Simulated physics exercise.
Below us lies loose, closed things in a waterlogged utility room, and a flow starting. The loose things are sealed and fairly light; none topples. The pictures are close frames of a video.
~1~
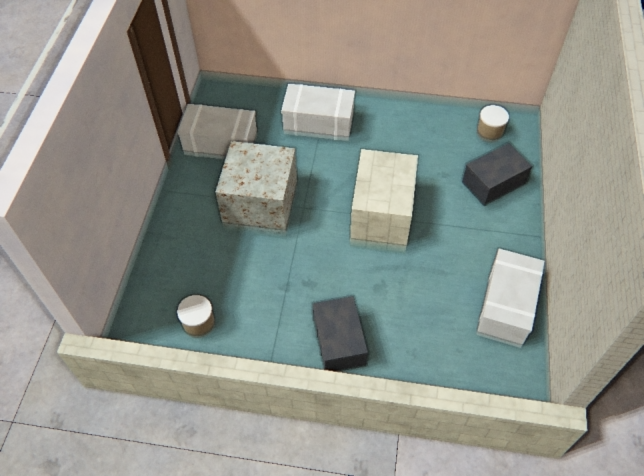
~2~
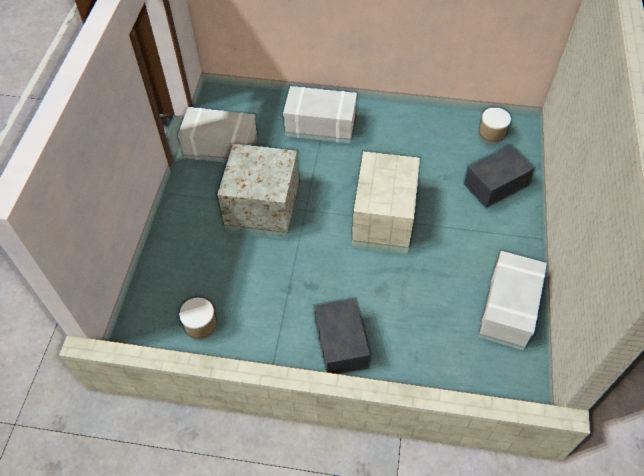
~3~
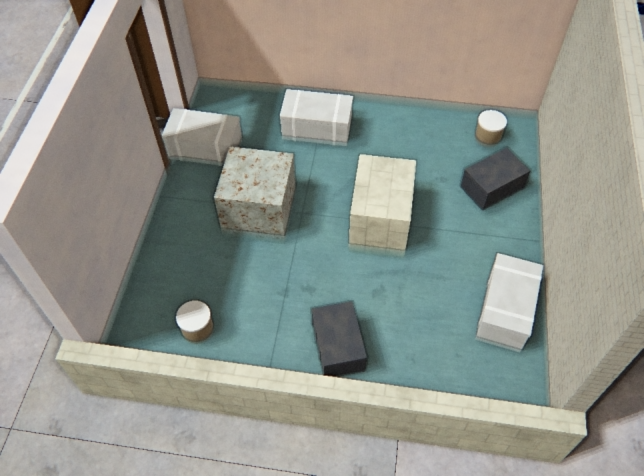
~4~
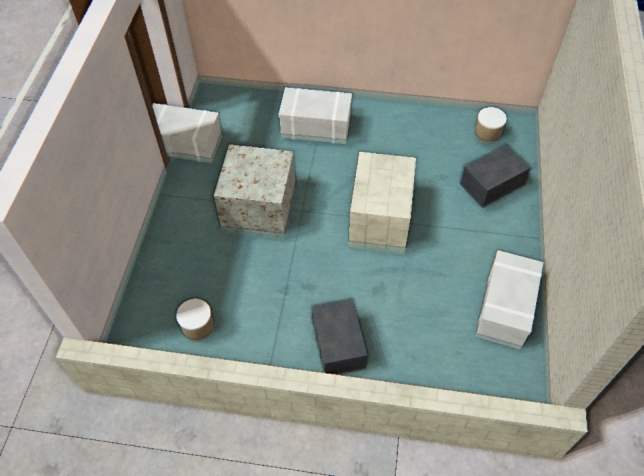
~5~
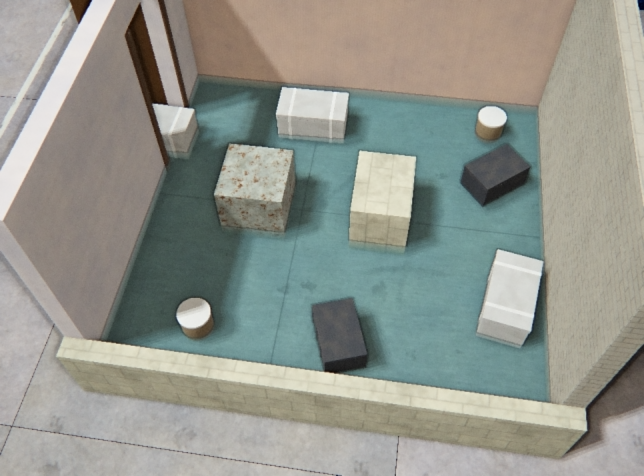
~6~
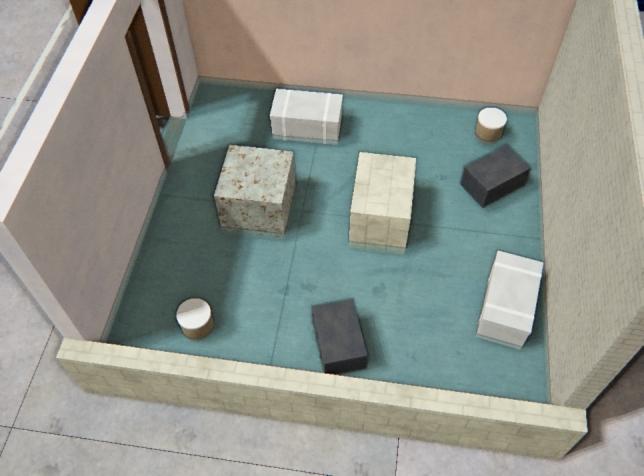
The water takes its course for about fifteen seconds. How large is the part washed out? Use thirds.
That comes to less than a third.
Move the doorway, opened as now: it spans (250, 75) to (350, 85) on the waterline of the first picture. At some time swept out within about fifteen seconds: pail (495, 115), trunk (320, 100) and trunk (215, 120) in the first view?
As listed: Yes, gone, through.
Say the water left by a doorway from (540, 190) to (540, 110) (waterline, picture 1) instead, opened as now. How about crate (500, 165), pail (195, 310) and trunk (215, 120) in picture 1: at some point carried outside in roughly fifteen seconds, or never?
In turn: Yes, stays, stays.
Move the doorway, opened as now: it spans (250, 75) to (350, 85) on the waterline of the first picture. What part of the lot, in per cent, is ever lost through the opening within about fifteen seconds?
Close to 40 %.
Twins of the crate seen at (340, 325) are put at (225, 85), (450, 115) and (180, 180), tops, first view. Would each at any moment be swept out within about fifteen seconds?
In turn: Washed out, kept in, gone.
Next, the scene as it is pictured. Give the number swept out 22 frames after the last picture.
That makes 1.
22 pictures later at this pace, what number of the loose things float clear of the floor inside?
5 of them.
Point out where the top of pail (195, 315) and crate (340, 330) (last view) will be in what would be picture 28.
Near (167, 281) and (299, 313).
A moment on, 1 of 7 are out; 6 afloat.
Next, 1 of 7 are out; 6 afloat.
Later, 1 of 7 are out; 5 afloat.
In the end, 1 of 7 are out; 5 afloat.
